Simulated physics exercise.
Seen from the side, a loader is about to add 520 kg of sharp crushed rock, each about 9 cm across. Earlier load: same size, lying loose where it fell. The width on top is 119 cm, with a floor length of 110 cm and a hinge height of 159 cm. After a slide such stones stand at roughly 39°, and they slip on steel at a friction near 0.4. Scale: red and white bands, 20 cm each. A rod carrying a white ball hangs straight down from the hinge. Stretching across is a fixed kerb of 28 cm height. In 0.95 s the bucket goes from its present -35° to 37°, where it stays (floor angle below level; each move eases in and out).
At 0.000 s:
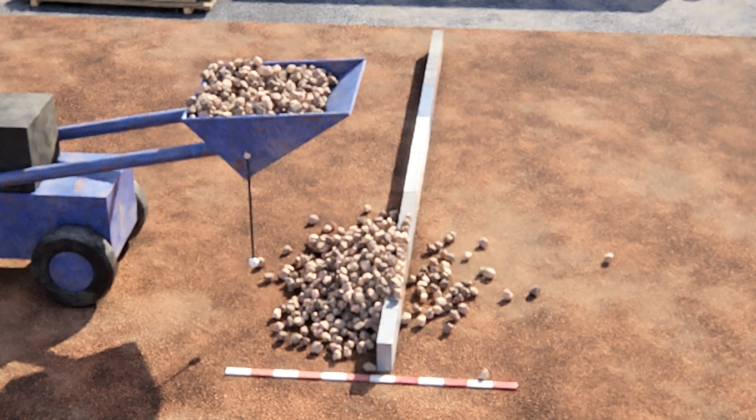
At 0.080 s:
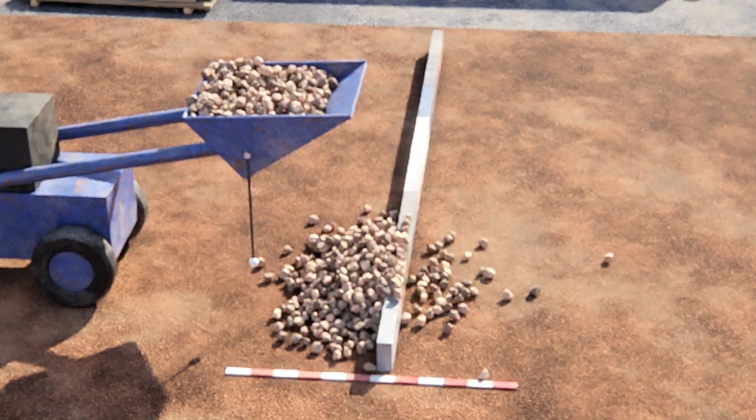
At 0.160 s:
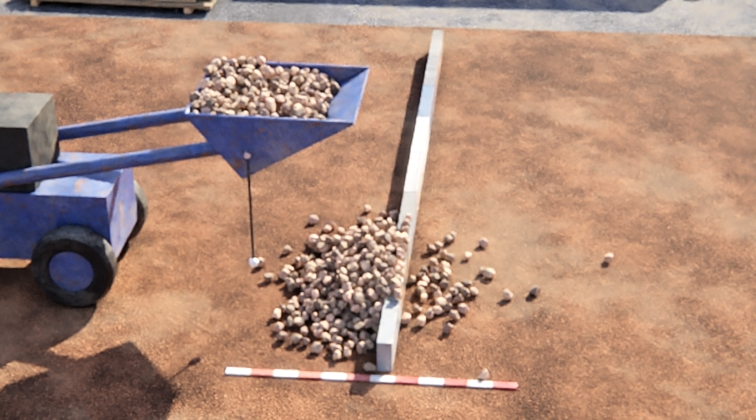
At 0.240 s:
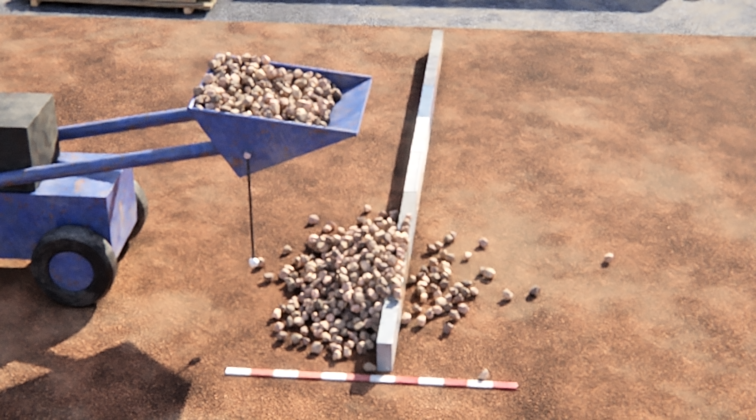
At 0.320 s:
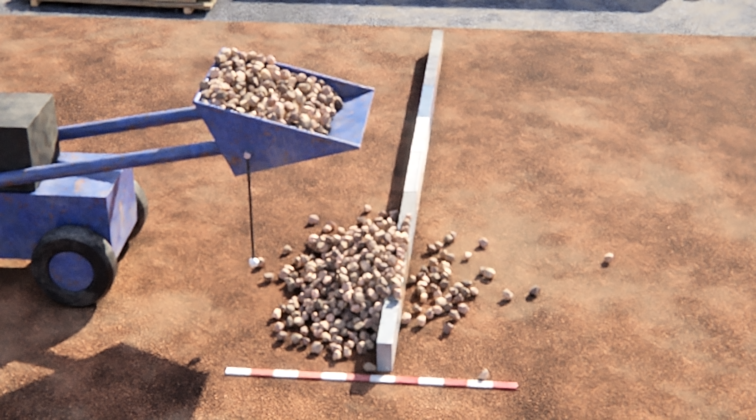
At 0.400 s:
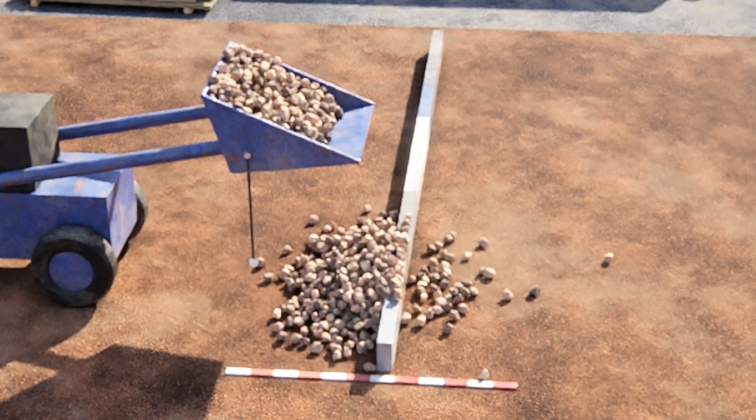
On a patch of reddish-brown dirt, a blue loader held a bucket full of stones above a loose pile lying against a pale kerb, and the bucket slowly tilted forward, its right edge lowering.
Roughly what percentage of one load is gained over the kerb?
Roughly 43 per cent.
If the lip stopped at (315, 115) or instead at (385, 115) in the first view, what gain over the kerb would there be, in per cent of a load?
I'd say close to 5 per cent for one and close to 95 per cent for the other, in that order.
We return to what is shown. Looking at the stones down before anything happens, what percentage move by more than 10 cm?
Roughly 5 % of them.
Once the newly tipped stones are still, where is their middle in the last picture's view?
I'd point to about (387, 271).
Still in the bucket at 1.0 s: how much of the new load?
About 90 percent is still in there.
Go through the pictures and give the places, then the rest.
The first picture shows lip at (350, 114), floor tilted -35°, highest stones at (250, 75). The earlier load is highest near (380, 245), 40 cm above ground level, 92 % on this side of the kerb, 8 % over the kerb.
In the second picture, the bucket is at -34°, its lip at (351, 117); the top of the load is at (238, 76); the stones move at 0.2 m/s on average.
In the third picture, the bucket is at -30°, its lip at (354, 124); the top of the load is at (233, 72); the stones move at 0.3 m/s on average.
In the fourth picture, the bucket is at -24°, its lip at (357, 134); the top of the load is at (225, 68); the stones move at 0.4 m/s on average.
In the fifth picture, the bucket is at -16°, its lip at (359, 148); the top of the load is at (231, 62); the stones move at 0.5 m/s on average.
The sixth picture shows lip at (359, 163), floor tilted -7°, highest stones at (238, 57); the stones move at 0.5 m/s on average.
After 0.7 s the floor is at 26°; in per cent of one load, 100 in the bucket, 92 on this side of the kerb, 8 over the kerb; the foremost stones are at (508, 285).
After 1.0 s the floor is at 37°; in per cent of one load, 91 in the bucket, 101 on this side of the kerb, 8 over the kerb; the foremost stones are at (508, 285).
After 1.4 s the floor is at 37°; in per cent of one load, 40 in the bucket, 148 on this side of the kerb, 12 over the kerb; the foremost stones are at (508, 285).
After 4.2 s the floor is at 37°; in per cent of one load, 0 in the bucket, 149 on this side of the kerb, 51 over the kerb; the foremost stones are at (551, 281). Net gain over the kerb, 43.
